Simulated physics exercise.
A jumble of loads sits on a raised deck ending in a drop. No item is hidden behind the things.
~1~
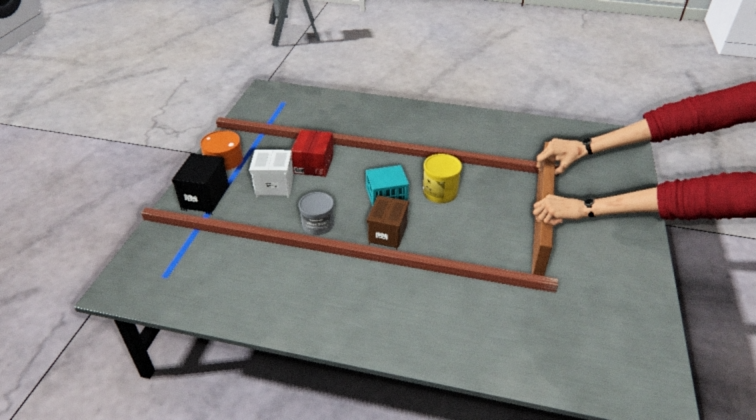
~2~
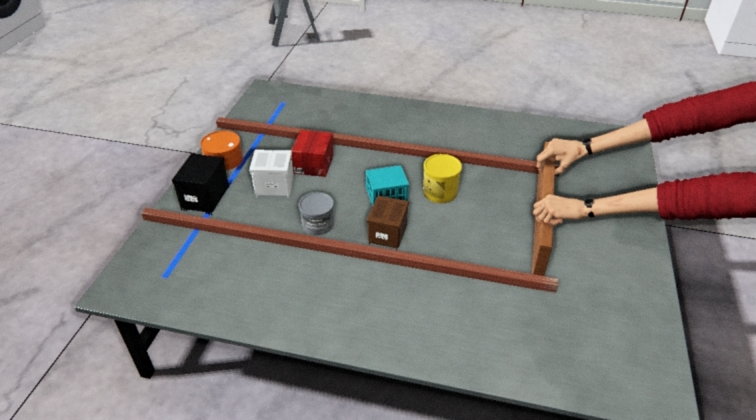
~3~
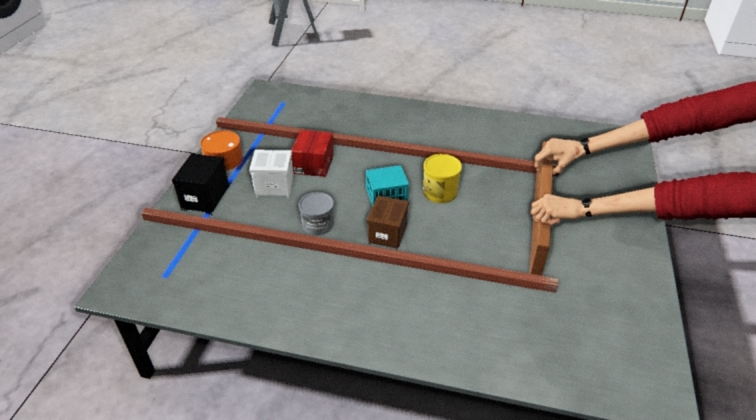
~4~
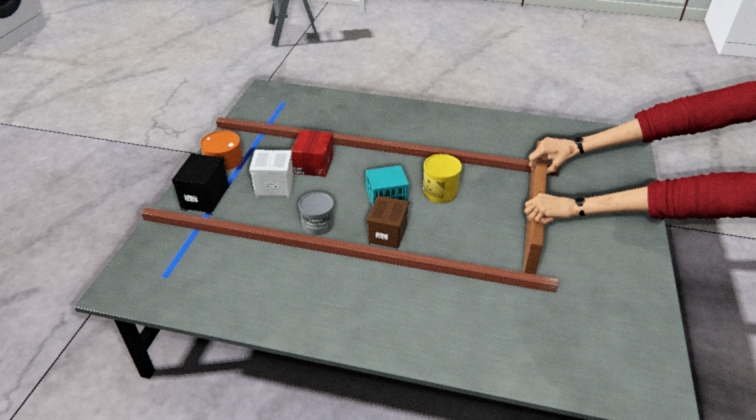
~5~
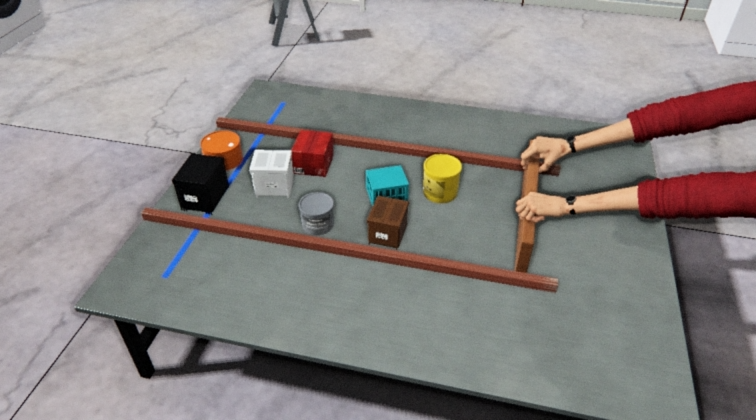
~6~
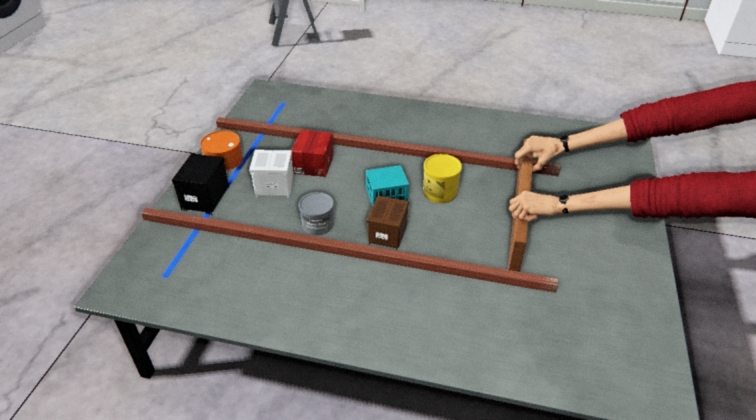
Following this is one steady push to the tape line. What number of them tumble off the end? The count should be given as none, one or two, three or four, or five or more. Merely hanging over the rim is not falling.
So the tally of ones that come down is one, perhaps two, really.
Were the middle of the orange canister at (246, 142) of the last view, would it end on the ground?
In that case it ends up off.
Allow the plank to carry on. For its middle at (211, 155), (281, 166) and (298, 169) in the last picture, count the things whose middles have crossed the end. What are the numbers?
In order of the places given, that's 4, 0 and 0.
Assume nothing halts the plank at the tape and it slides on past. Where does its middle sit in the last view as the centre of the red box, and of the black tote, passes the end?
Roughly at (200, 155) and roughly at (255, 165).
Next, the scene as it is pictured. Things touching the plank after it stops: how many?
Number in contact with it: 4.
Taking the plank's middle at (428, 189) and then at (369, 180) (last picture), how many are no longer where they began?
One spot: 2. Other spot: 4.
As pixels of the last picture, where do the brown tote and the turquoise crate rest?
The brown tote stops around (197, 192); the turquoise crate around (214, 172).
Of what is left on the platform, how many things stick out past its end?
3 overhanging.
Soon after, none off yet; orange canister at rest near (222, 151); black tote at rest near (202, 184); white tote at rest near (273, 174).
At rest, the number that fall off is one or two; fallen, black tote.
